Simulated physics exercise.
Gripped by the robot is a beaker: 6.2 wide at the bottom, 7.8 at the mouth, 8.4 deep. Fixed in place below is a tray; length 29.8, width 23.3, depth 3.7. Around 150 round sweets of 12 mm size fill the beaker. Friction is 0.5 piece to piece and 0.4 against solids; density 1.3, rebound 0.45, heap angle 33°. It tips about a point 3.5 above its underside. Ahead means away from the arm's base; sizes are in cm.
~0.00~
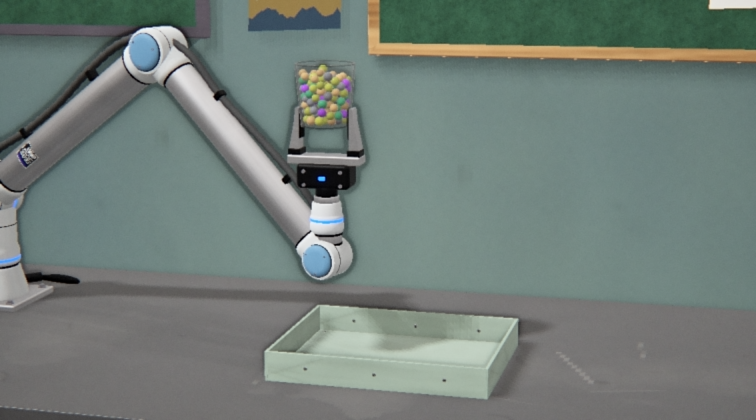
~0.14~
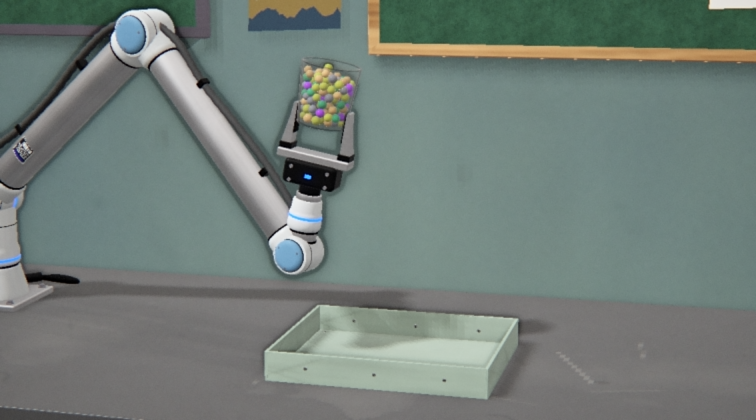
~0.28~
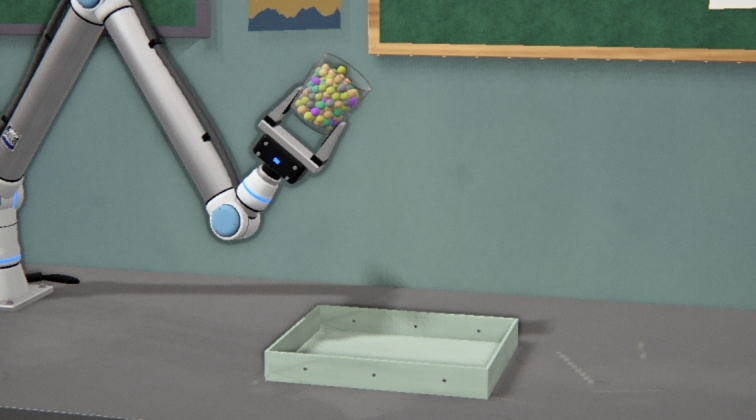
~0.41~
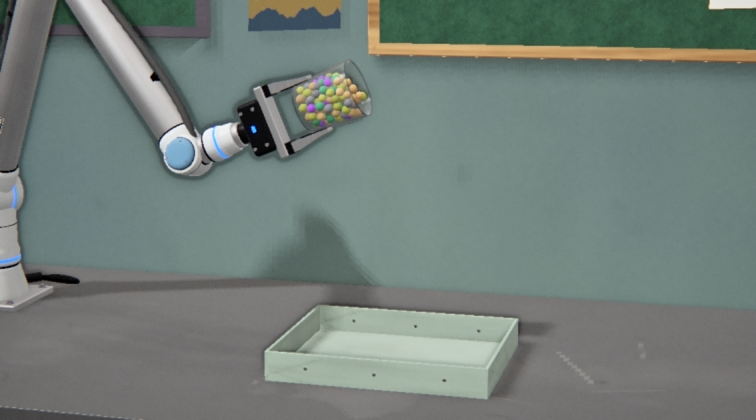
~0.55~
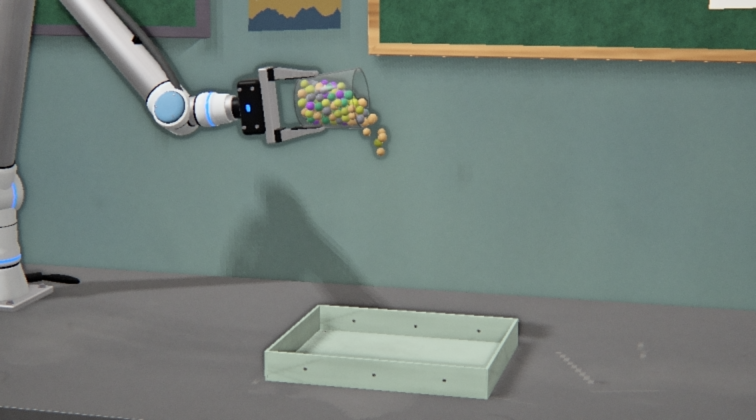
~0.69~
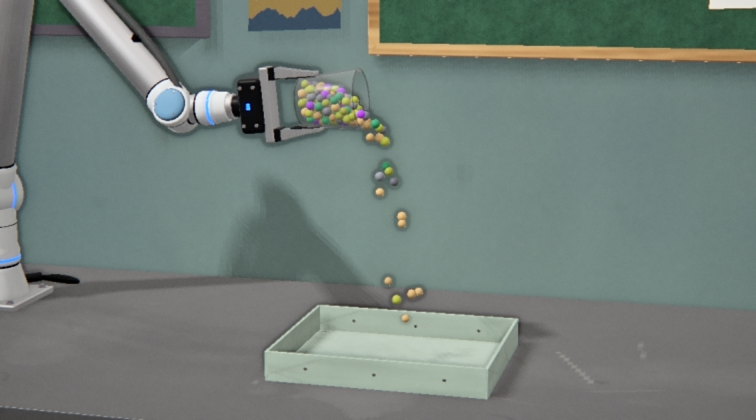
A robot arm holding a clear beaker of colourful round sweets upright above a pale green tray tilts it to the right until it lies nearly horizontal, and sweets stream over its rim down to the tray.
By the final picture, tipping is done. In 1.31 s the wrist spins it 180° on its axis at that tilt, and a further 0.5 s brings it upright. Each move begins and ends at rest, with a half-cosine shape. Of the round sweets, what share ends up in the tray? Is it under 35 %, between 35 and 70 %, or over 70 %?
Between 35 and 70 %.
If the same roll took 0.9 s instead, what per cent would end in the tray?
Then roughly 45 per cent.
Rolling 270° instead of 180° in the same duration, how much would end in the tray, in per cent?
Around 60 %.
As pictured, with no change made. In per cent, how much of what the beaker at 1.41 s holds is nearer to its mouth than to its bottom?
Looks like around 40 per cent to me.
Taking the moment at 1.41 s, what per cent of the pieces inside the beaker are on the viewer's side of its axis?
I'd say about 35 per cent sits in the front half.
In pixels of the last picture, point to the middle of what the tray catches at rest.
In the last view, around (428, 357).
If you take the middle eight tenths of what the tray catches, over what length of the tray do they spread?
Spread length: Close to 22 cm.
After 1.41 s, tipped 85°, highest piece 39 above the table; 98 in the beaker, 37 in the tray, 11 in flight or on a rim.
After 2.14 s, tipped 70°, highest piece 38 above the table; 72 in the tray, 71 in the beaker, 3 in flight or on a rim.
After 2.70 s, upright, highest piece 39 above the table; 75 in the tray, 71 in the beaker.
After 3.40 s, upright, highest piece 39 above the table; 75 in the tray, 71 in the beaker.
In the end, 75 in the tray, 71 in the beaker. That is 51 % in the tray.
